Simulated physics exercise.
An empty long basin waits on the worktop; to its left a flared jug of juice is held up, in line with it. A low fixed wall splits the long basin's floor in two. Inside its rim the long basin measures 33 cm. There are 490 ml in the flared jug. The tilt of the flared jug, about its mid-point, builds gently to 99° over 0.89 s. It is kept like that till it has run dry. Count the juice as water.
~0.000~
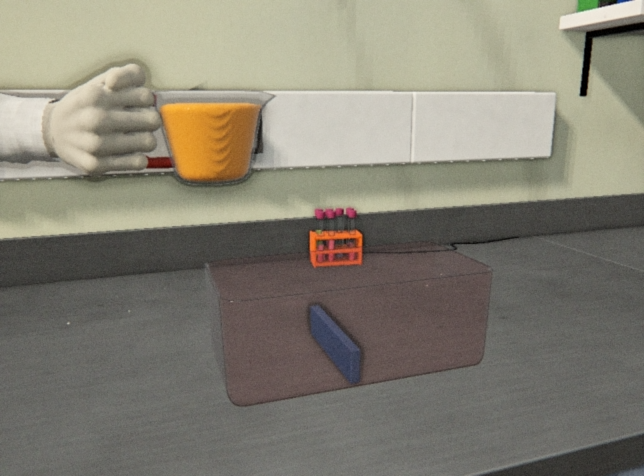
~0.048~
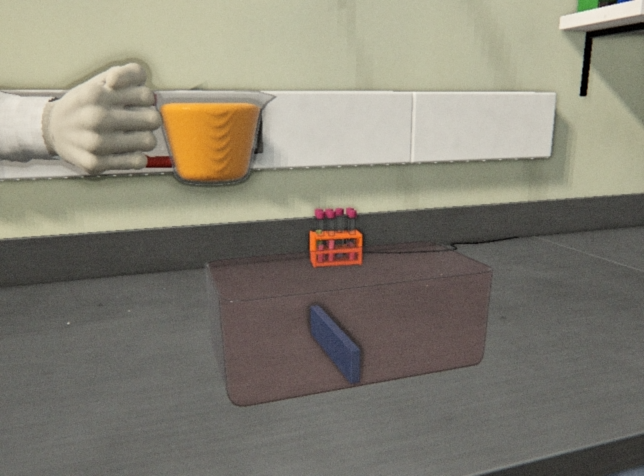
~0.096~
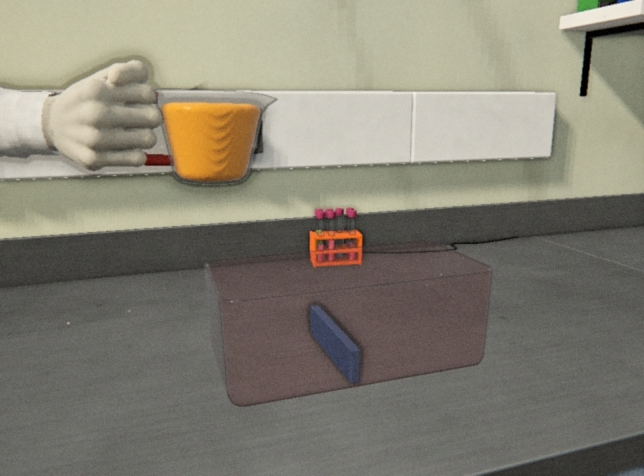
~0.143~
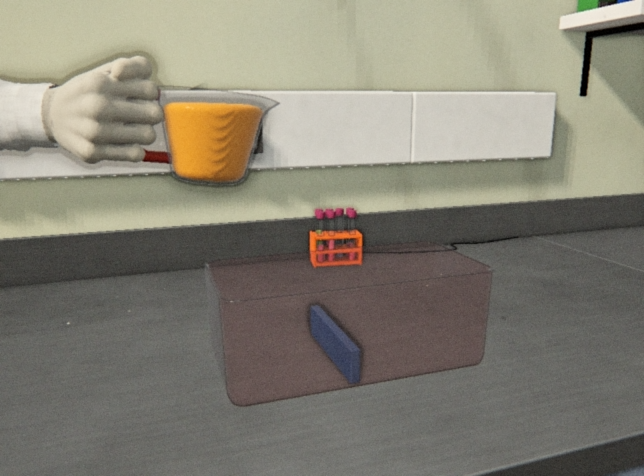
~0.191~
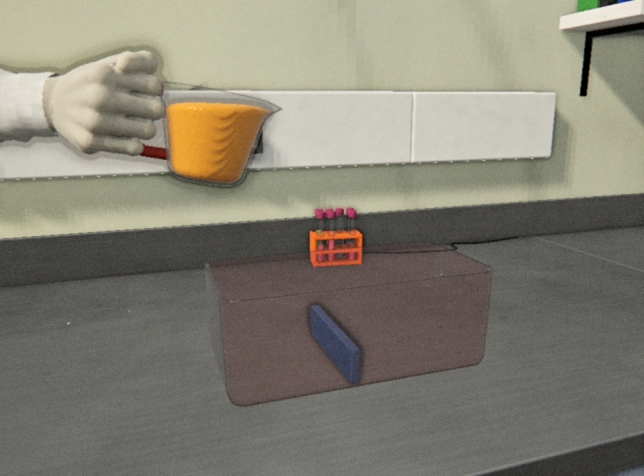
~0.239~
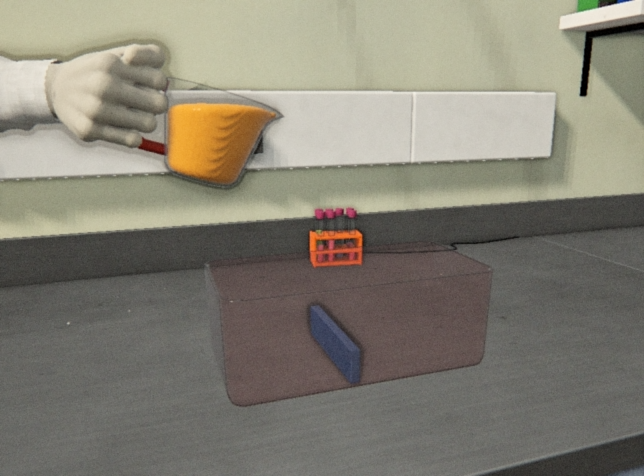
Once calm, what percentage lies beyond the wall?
The far part has some 43 per cent.
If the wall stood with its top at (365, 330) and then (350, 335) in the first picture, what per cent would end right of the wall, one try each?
In turn about 10 and 15 per cent.
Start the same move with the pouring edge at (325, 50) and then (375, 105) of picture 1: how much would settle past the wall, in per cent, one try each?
First 90, then 95 per cent.
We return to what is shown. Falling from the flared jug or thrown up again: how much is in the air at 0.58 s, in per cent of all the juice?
Near 32 in a hundred.
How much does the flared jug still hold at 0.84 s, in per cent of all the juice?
Some 8 per cent.
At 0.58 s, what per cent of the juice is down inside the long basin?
Near 14 in a hundred.
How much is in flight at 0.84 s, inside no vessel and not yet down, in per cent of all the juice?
Some 16 per cent.
By 0.58 s the tilt is 73° and 56 per cent is still to pour, 3 is left of the wall and 10 right of it.
By 0.84 s the tilt is 98° and 8 per cent is still to pour, 35 is left of the wall and 41 right of it.
By 1.10 s the tilt is 99° and 0 per cent is still to pour, 55 is left of the wall and 42 right of it.
By 1.39 s the tilt is 99° and 0 per cent is still to pour, 56 is left of the wall and 43 right of it.
At rest 56 per cent lies left of the wall, 43 right of it and 1 outside.
